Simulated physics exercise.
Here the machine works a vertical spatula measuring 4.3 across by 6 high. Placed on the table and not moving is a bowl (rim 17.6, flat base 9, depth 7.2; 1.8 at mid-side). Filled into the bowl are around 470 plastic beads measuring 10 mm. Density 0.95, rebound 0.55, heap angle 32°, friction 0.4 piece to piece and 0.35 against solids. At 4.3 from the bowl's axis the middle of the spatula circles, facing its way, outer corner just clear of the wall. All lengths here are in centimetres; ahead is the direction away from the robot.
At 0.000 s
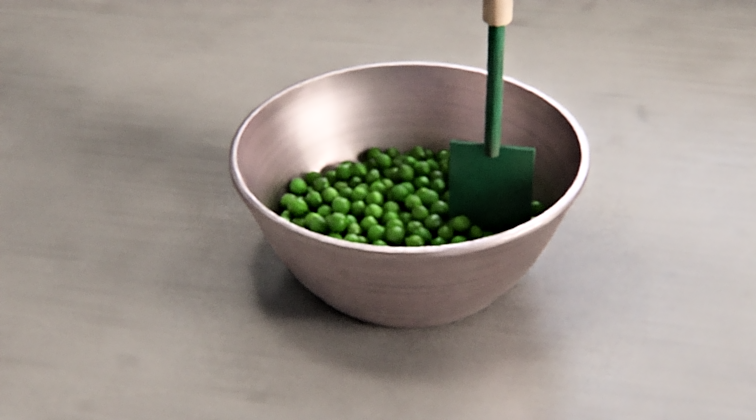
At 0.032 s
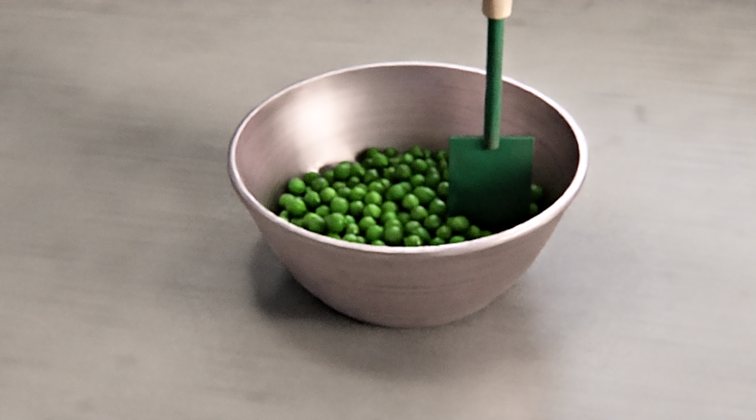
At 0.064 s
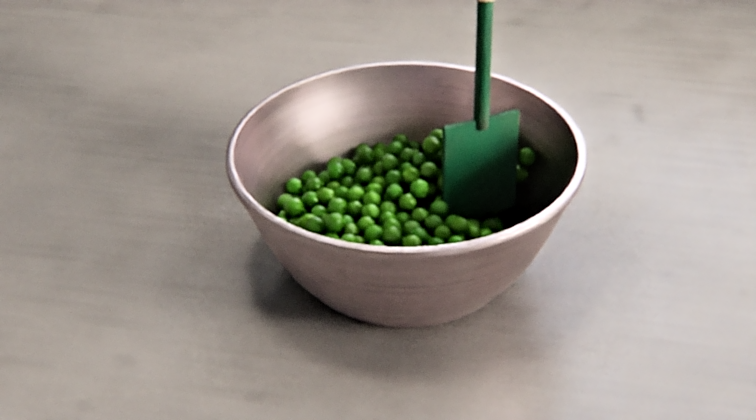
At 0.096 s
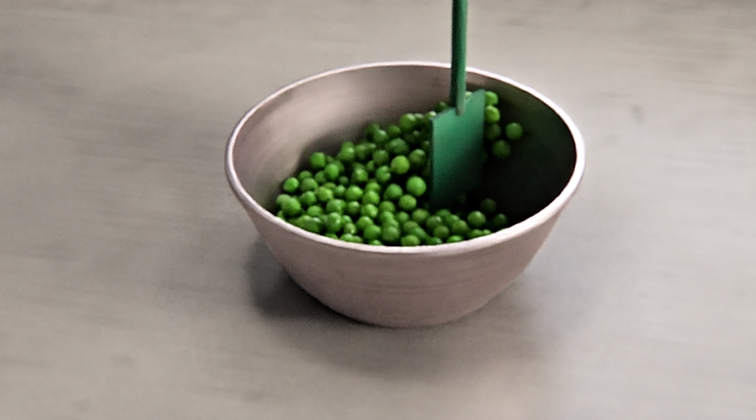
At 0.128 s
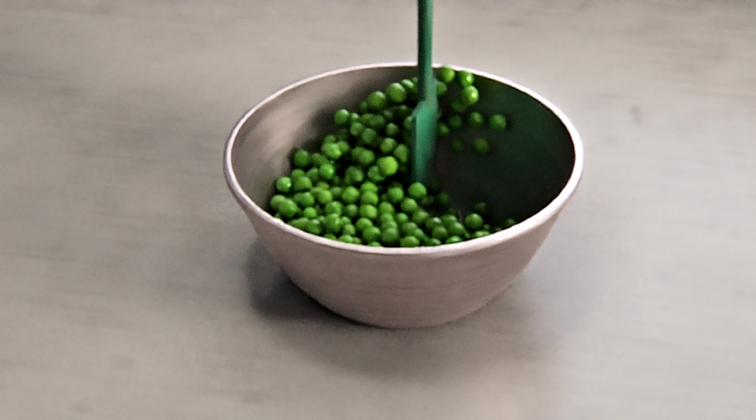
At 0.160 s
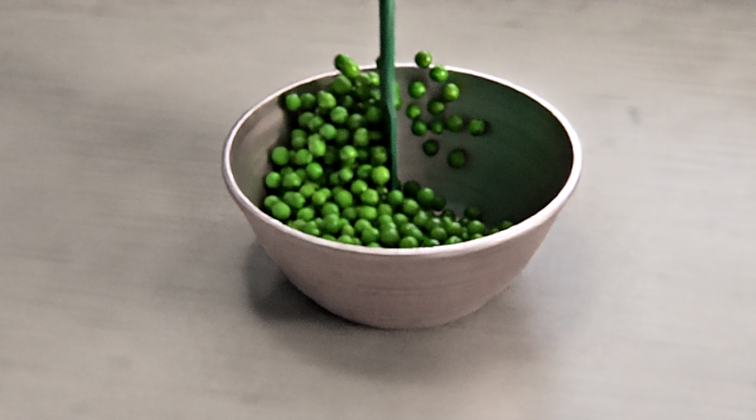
The clip opens on a metal bowl of green beads on a gray tabletop, a flat green spatula standing upright at the right side. The spatula sweeps leftward along the far side, turning edge-on, while the beads pile up higher at the back left and several scatter above the bowl's right half.
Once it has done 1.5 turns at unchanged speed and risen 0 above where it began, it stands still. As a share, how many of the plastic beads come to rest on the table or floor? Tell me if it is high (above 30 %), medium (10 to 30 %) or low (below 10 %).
It is medium, 10 to 30 %.
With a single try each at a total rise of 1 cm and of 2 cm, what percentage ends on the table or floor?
Some 15 and 15 per cent.
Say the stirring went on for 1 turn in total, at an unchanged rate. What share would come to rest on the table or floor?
Then about 15 per cent.
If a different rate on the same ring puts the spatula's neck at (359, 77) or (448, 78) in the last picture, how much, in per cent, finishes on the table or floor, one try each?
Around 35 and 5 percent, in that order.
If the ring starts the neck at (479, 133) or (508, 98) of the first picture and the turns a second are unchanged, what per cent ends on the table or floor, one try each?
First try about 10 per cent, second try about 15 per cent.
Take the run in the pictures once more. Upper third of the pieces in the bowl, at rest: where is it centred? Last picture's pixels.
It is centred near (327, 249).
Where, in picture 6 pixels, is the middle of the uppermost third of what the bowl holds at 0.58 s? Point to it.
Top-third centre at approx. (400, 127).
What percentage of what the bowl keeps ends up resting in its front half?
Around 65 per cent of what the bowl keeps.
After 0.37 s, 276° round, highest piece 10 above the table; 430 in the bowl, 20 on the table or floor, 20 in flight or on the tool.
After 0.58 s, 81° round, highest piece 10 above the table; 395 in the bowl, 59 on the table or floor, 16 in flight or on the tool.
After 0.88 s, 180° round, highest piece 6 above the table; 375 in the bowl, 95 on the table or floor.
After 1.58 s, 180° round, highest piece 6 above the table; 375 in the bowl, 95 on the table or floor.
In the end, 375 in the bowl, 95 on the table or floor. That is 20 % on the table or floor.
